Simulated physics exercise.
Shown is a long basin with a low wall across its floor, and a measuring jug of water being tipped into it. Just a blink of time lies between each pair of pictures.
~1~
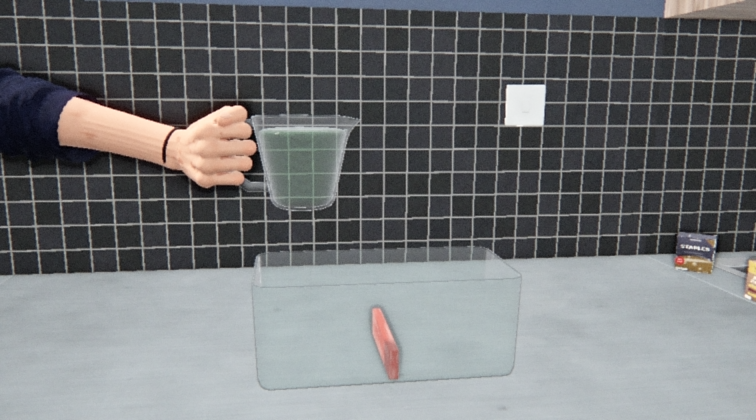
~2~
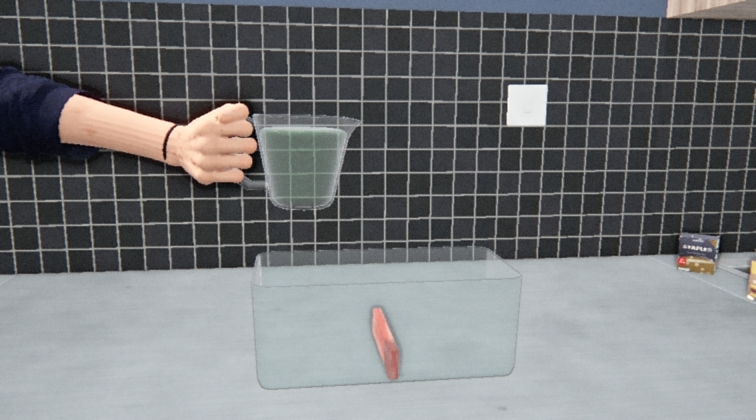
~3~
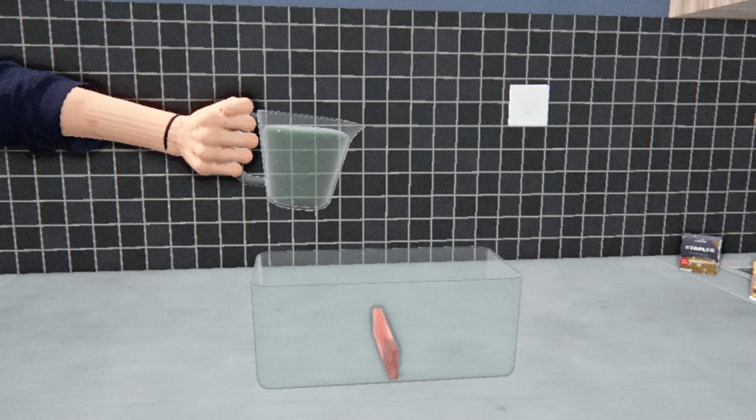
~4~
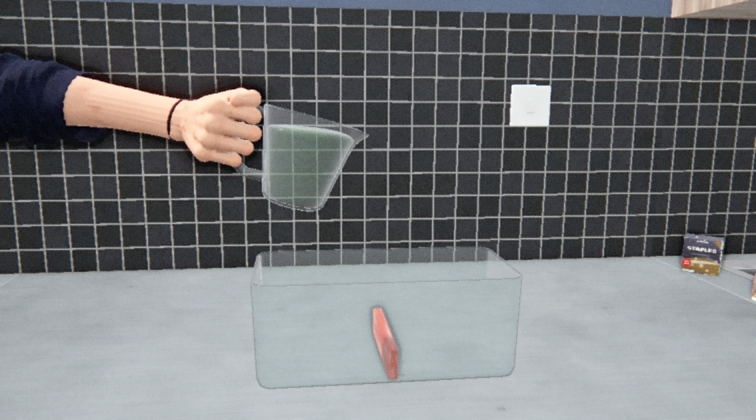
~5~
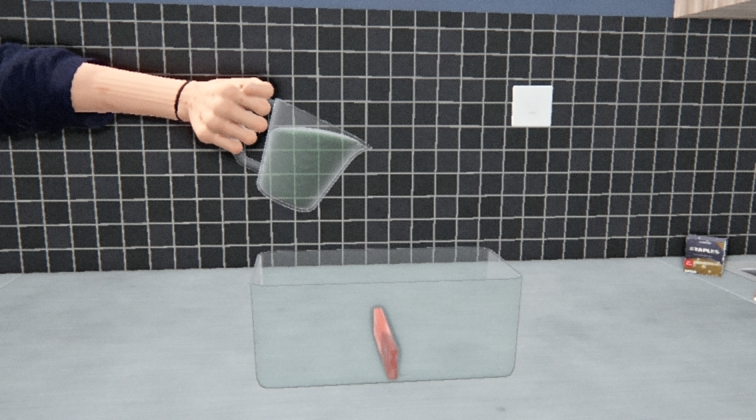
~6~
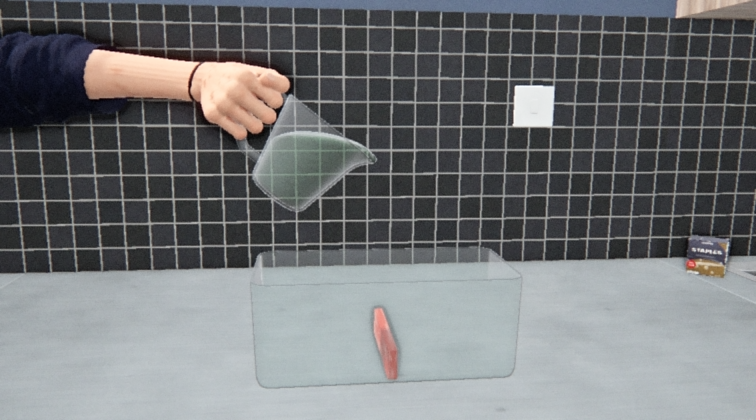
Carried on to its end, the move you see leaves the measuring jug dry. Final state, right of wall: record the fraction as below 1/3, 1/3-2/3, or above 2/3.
Middle of three bands.
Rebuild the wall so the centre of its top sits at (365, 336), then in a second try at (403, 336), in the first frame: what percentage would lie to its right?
In turn 85 and 40 in a hundred.
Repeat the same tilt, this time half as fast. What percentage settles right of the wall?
Roughly 80 per cent ends up there.
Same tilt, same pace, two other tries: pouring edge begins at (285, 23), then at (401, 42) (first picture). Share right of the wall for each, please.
In order: Close to 10 and 75 percent.
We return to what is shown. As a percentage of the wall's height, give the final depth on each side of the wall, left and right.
About 30 per cent on the left and 40 per cent on the right.
A moment on, the measuring jug is tipped right over and 29 per cent is still to pour, 5 is left of the wall and 40 right of it.
Next, the measuring jug is tipped right over and 1 per cent is still to pour, 39 is left of the wall and 56 right of it.
Then the measuring jug is tipped right over and 0 per cent is still to pour, 43 is left of the wall and 55 right of it.
Later the measuring jug is tipped right over and 0 per cent is still to pour, 43 is left of the wall and 55 right of it.
Finally, 43 per cent lies left of the wall, 55 right of it and 2 outside.
